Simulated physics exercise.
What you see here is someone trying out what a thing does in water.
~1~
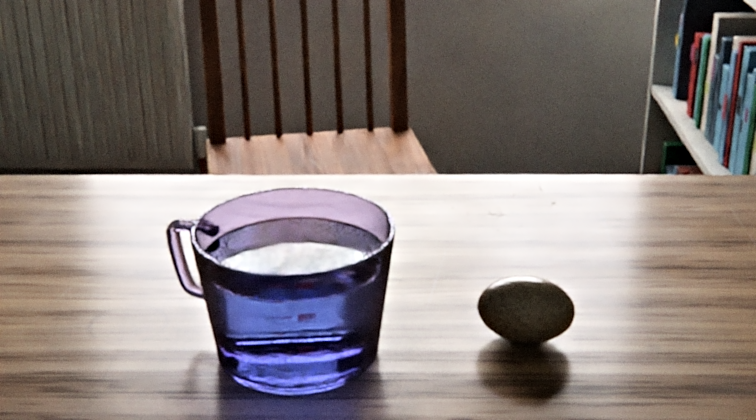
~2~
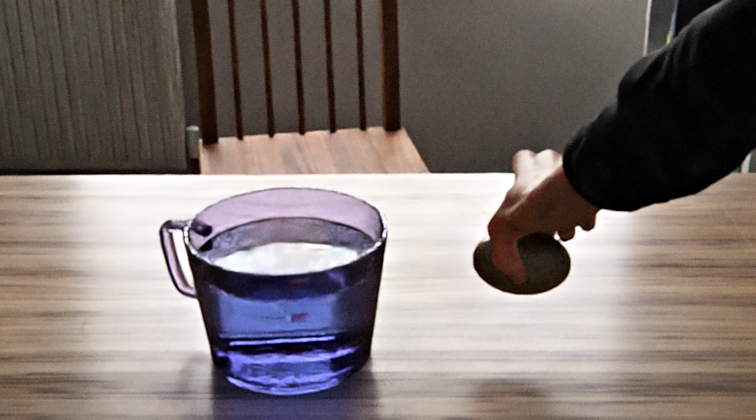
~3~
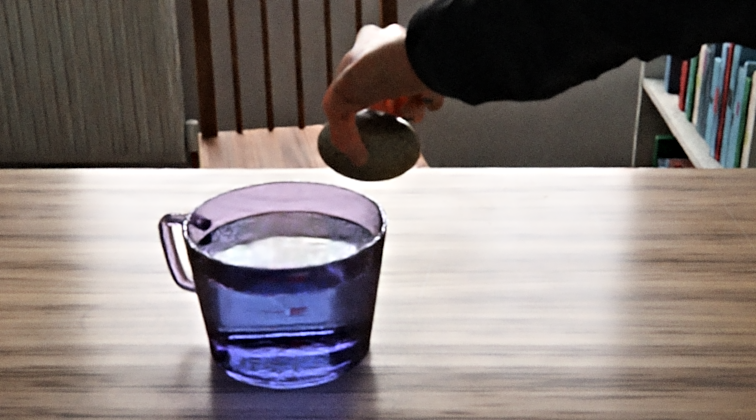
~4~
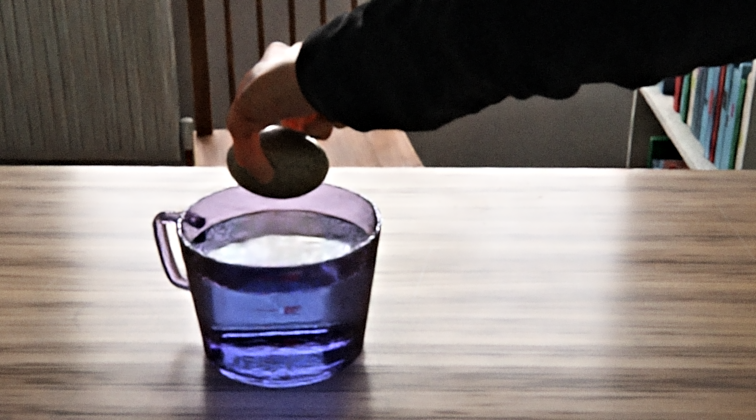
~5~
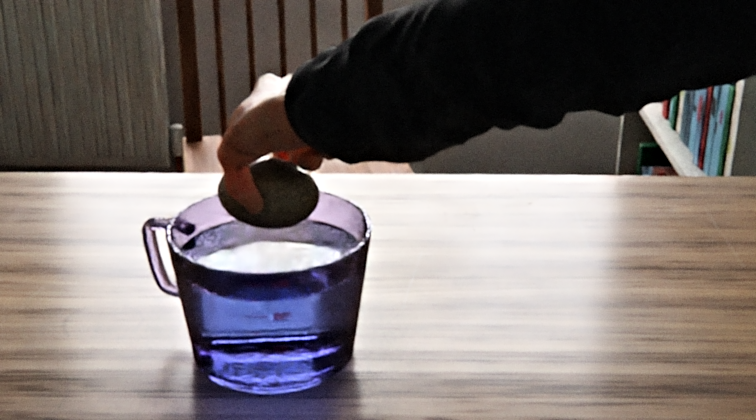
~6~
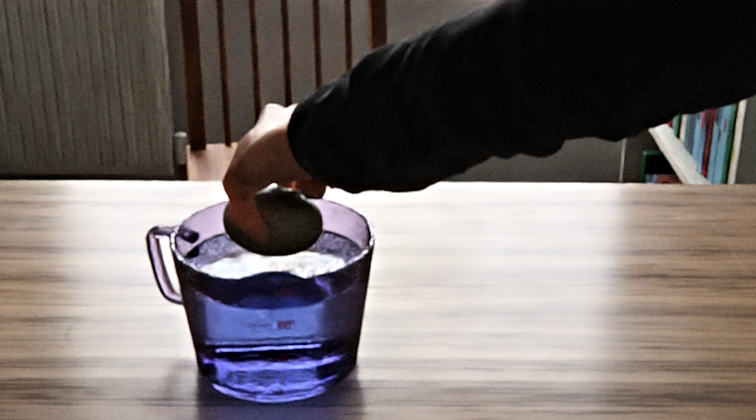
A hand in a dark sleeve picked up a stone from the wooden table, carried it left over a purple measuring jug of water, and lowered it to just above the surface.
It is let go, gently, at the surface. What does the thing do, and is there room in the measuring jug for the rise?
What you'd see is that the thing drops down while the measuring jug holds everything.
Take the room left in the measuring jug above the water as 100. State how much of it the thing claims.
Around 30 percent.
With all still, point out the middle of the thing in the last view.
(277, 321), give or take.
Soon after, the stone enters the water; the measuring jug is about three quarters full.
Later, the stone goes on down; the measuring jug is about three quarters full.
In the end, the stone lies on the bottom; the measuring jug is about three quarters full; nothing is spilt.
